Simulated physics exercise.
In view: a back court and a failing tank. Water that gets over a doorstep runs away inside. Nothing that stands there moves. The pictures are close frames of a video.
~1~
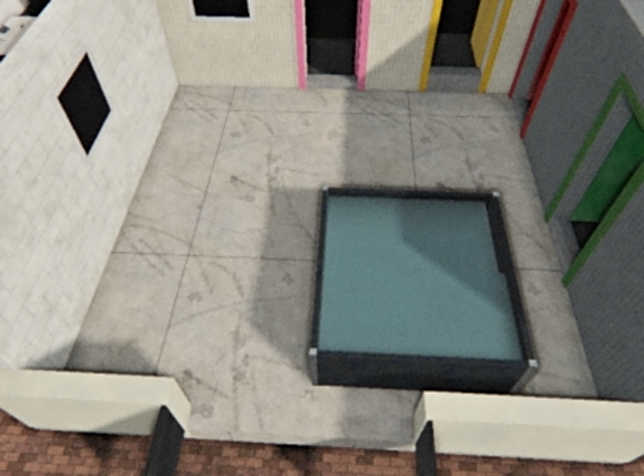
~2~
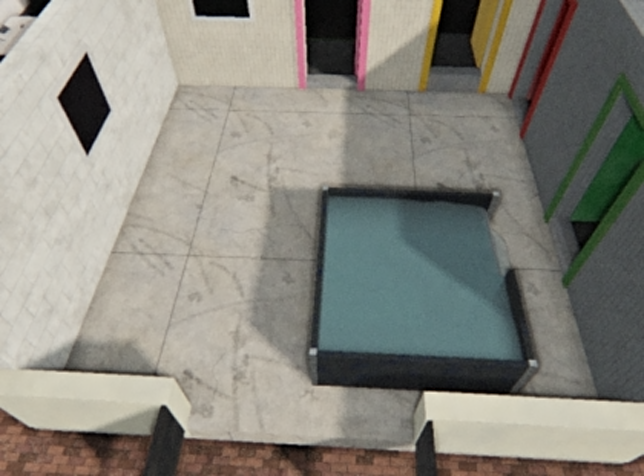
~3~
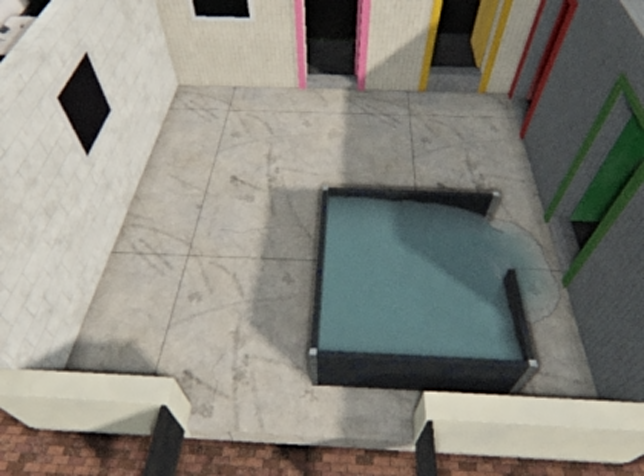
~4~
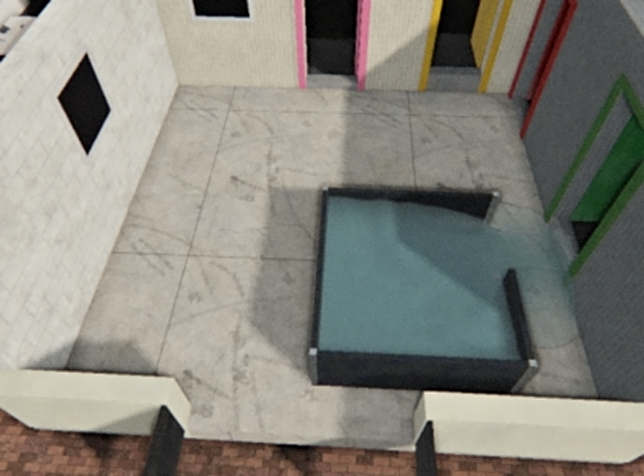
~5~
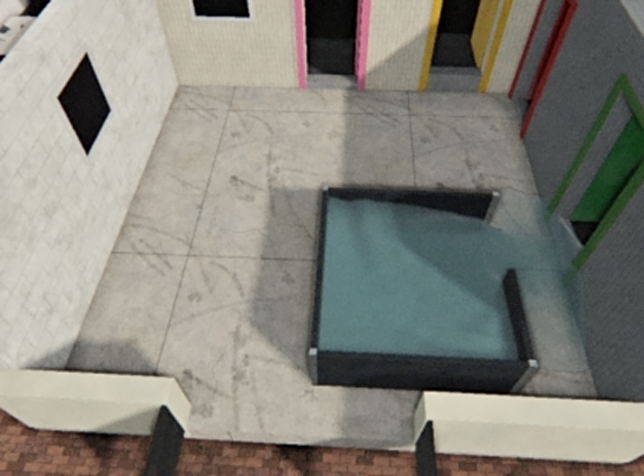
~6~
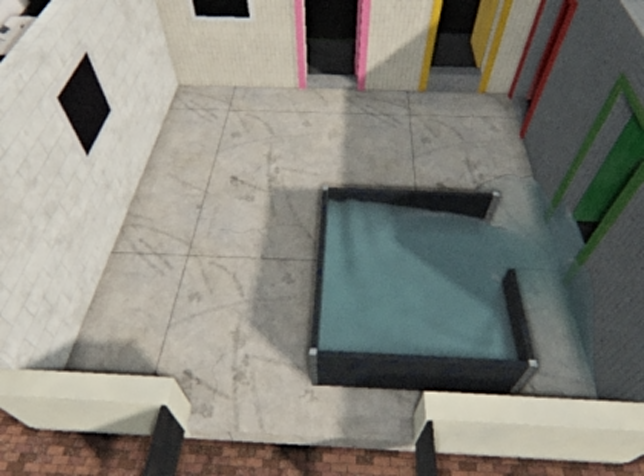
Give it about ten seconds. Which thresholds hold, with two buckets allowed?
The green door lets in a lot; the red door lets in a lot; the yellow door admits no more than that; the pink door admits no more than that.
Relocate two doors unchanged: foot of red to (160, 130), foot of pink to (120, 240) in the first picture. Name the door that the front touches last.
Last comes the pink-painted one.
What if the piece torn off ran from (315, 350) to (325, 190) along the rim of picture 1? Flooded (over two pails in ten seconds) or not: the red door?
In short: Red door is over.
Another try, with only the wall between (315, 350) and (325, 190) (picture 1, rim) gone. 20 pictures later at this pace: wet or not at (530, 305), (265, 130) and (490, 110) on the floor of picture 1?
In that order: Dry, awash, no water.
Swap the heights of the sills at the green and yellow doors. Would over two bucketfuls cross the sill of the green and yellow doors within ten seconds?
Then: Green goes over, yellow takes more.
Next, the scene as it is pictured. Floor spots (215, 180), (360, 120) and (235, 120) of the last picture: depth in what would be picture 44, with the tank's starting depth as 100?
In that order: 2, 8 and 4 per cent.
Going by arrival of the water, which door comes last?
That is the pink one.
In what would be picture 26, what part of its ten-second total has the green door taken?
About 80 per cent.
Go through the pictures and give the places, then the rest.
The open tank at (414, 269) is whole and still, in the first frame.
The front is at a hidden place, out from the gap at (488, 258), in the second frame.
The front is at (551, 298), out from the gap at (488, 259), in the third frame.
Water pours out at (488, 260) and has run to (576, 331), in the fourth frame.
The front is at (538, 199), out from the gap at (488, 259), in the fifth frame.
The front is at (533, 181), out from the gap at (488, 259), in the sixth frame.
A moment on, water covers 15 % of the floor; the green door far over two buckets in, the red door wet at the sill, nothing in, the yellow door not reached, the pink door not reached.
Next, water covers 25 % of the floor; the green door far over two buckets in, the red door wet at the sill, nothing in, the yellow door wet at the sill, nothing in, the pink door not reached.
Then, water covers 40 % of the floor; the green door far over two buckets in, the red door under two buckets in, the yellow door wet at the sill, nothing in, the pink door wet at the sill, nothing in.
Later, water covers 65 % of the floor; the green door far over two buckets in, the red door over two buckets in, the yellow door wet at the sill, nothing in, the pink door wet at the sill, nothing in.
In the end, water covers 85 % of the floor; the green door far over two buckets in, the red door over two buckets in, the yellow door wet at the sill, nothing in, the pink door wet at the sill, nothing in.
